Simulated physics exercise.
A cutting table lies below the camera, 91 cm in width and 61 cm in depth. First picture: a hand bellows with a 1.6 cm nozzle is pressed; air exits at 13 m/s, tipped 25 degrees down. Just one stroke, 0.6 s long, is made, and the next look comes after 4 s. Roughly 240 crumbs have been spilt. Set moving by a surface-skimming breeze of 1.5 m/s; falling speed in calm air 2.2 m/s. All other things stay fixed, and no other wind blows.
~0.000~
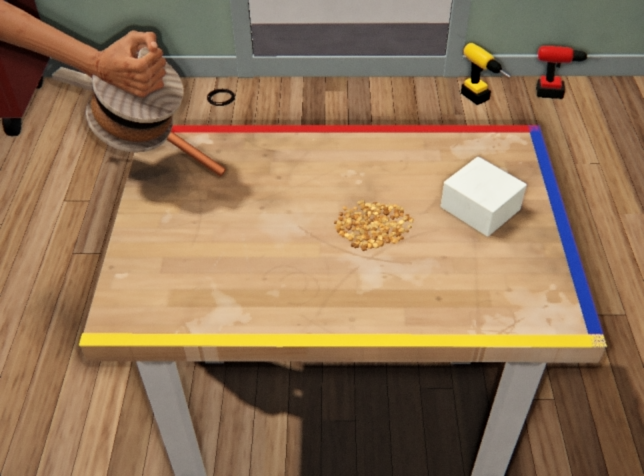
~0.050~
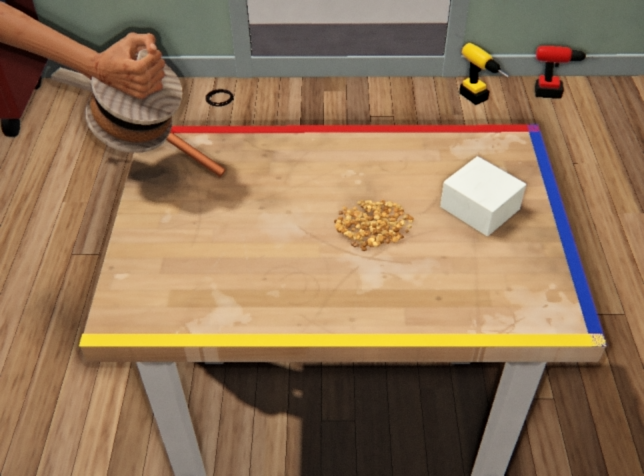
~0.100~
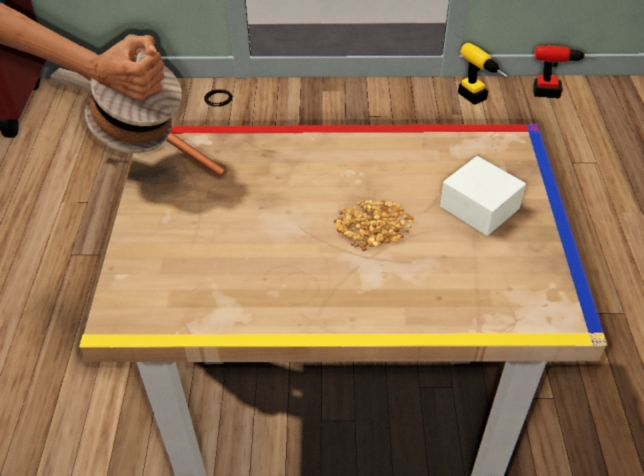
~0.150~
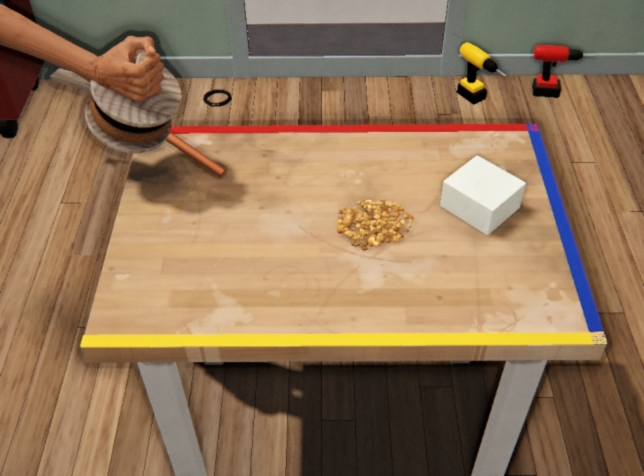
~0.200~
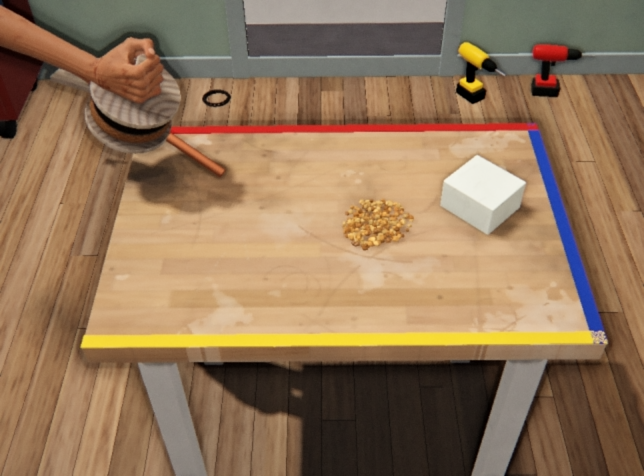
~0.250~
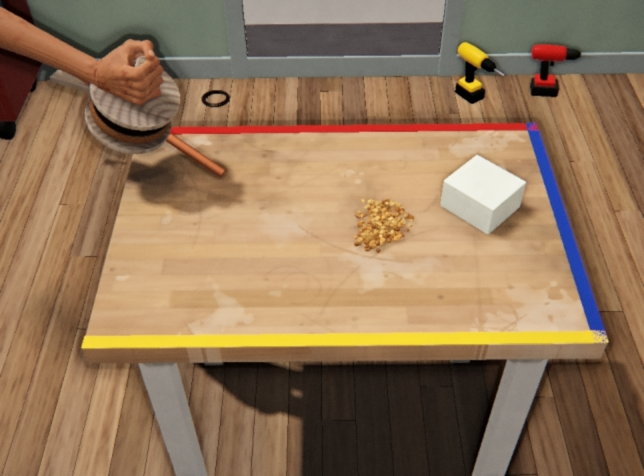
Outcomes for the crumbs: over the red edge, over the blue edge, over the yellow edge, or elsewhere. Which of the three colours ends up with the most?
The blue one.
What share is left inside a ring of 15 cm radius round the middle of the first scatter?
Roughly 20 per cent.
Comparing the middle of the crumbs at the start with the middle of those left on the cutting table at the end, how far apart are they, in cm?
Distance: Approx. 20 cm.
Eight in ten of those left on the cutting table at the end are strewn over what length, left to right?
About 20 cm.
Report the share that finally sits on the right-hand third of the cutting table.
Near 60 %.
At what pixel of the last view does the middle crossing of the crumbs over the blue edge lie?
I'd point to somewhere near (593, 295).
After 0.8 s, 0 % are over the red edge, 23 % over the blue edge and 0 % over the yellow edge; the middle of those left on the top is near (479, 236); 43 % are gone or lie where they will stay.
After 1.3 s, 0 % are over the red edge, 38 % over the blue edge and 1 % over the yellow edge; the middle of those left on the top is near (464, 228); 100 % are gone or lie where they will stay.
After 2.2 s, 0 % are over the red edge, 38 % over the blue edge and 1 % over the yellow edge; the middle of those left on the top is near (464, 228); 100 % are gone or lie where they will stay.
After 4.0 s, at the end, 0 % are over the red edge, 38 % over the blue edge and 1 % over the yellow edge; the middle of those left on the top is near (464, 228).
